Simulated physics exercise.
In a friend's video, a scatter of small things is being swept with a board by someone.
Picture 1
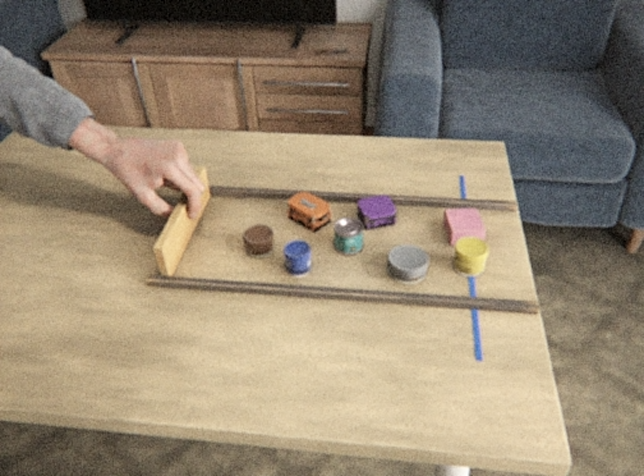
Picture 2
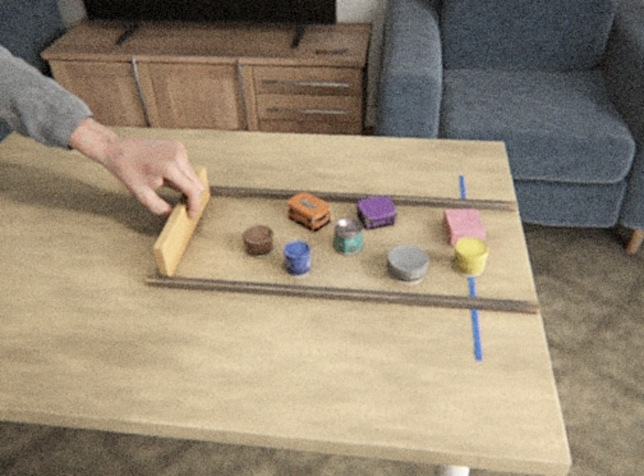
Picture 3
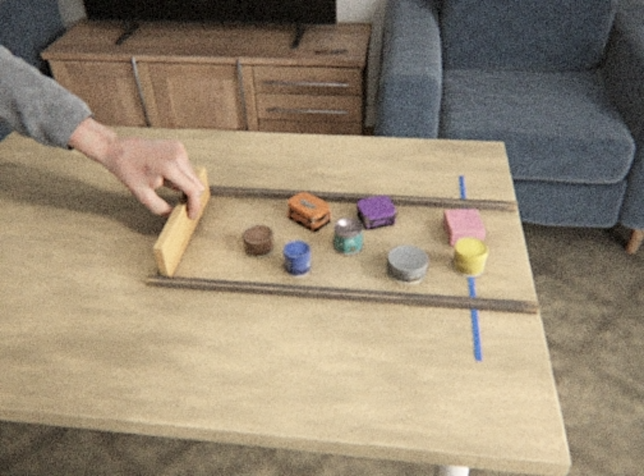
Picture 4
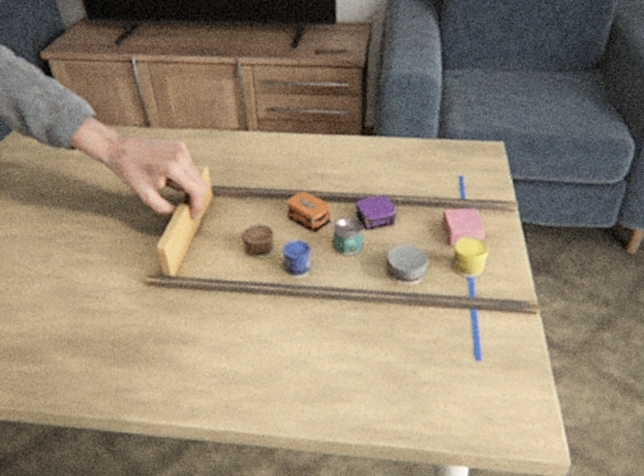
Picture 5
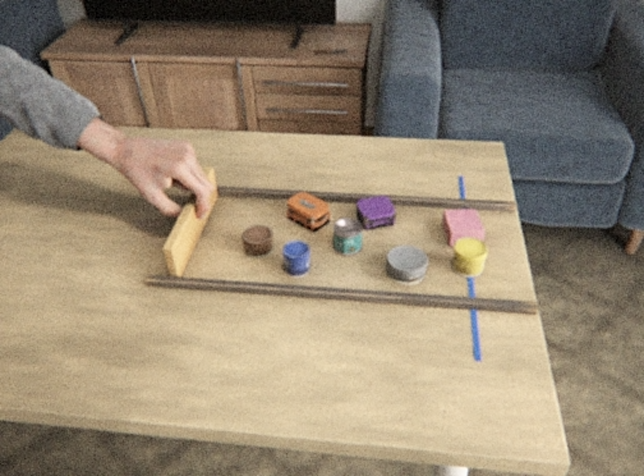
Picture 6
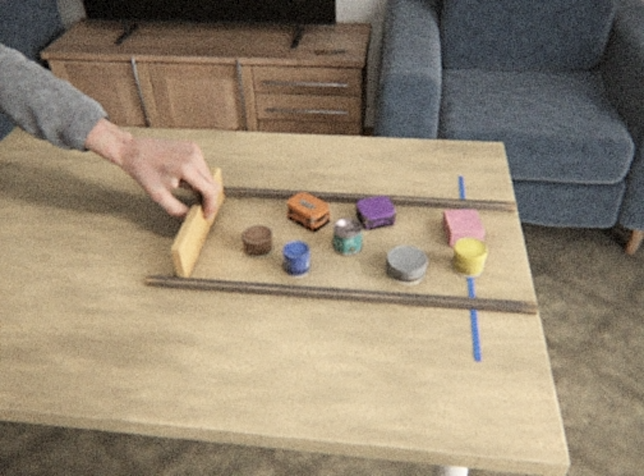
The clip opens on a hand holding an upright board at the left of several small, colourful pots and boxes, set between two dark strips on a wooden table. The hand barely moves at first, then slides the board slightly to the right, while the small things stay in place.
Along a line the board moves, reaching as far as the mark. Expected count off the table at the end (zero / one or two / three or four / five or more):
Expected count: One or two.
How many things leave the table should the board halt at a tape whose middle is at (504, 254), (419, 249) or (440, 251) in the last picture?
Respectively, 5, 0 and 0.
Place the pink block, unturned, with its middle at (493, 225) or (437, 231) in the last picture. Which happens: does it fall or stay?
Taking the two places in turn: It fails to stay, then it fails to stay.
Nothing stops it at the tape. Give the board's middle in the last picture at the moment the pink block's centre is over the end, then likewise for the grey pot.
About (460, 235), and about (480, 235) for the other.
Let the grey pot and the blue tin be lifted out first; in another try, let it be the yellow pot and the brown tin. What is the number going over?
Result: 1, then 0.
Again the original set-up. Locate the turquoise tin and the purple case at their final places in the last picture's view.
The turquoise tin at (513, 249), the purple case at (507, 217).
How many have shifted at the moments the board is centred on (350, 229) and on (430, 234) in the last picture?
I get 5 at the one place and 8 at the other.
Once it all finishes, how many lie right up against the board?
At rest, 3 are in contact.
Early on, none off yet; yellow pot at rest near (469, 258); pink block at rest near (463, 227); grey pot at rest near (407, 265).
A while later, none off yet; yellow pot travelled about its own width near (492, 254); pink block travelled about its own width near (491, 232); grey pot travelled about its own width near (466, 271).
Finally, the number that fall off is one or two; lost, pink block and yellow pot.
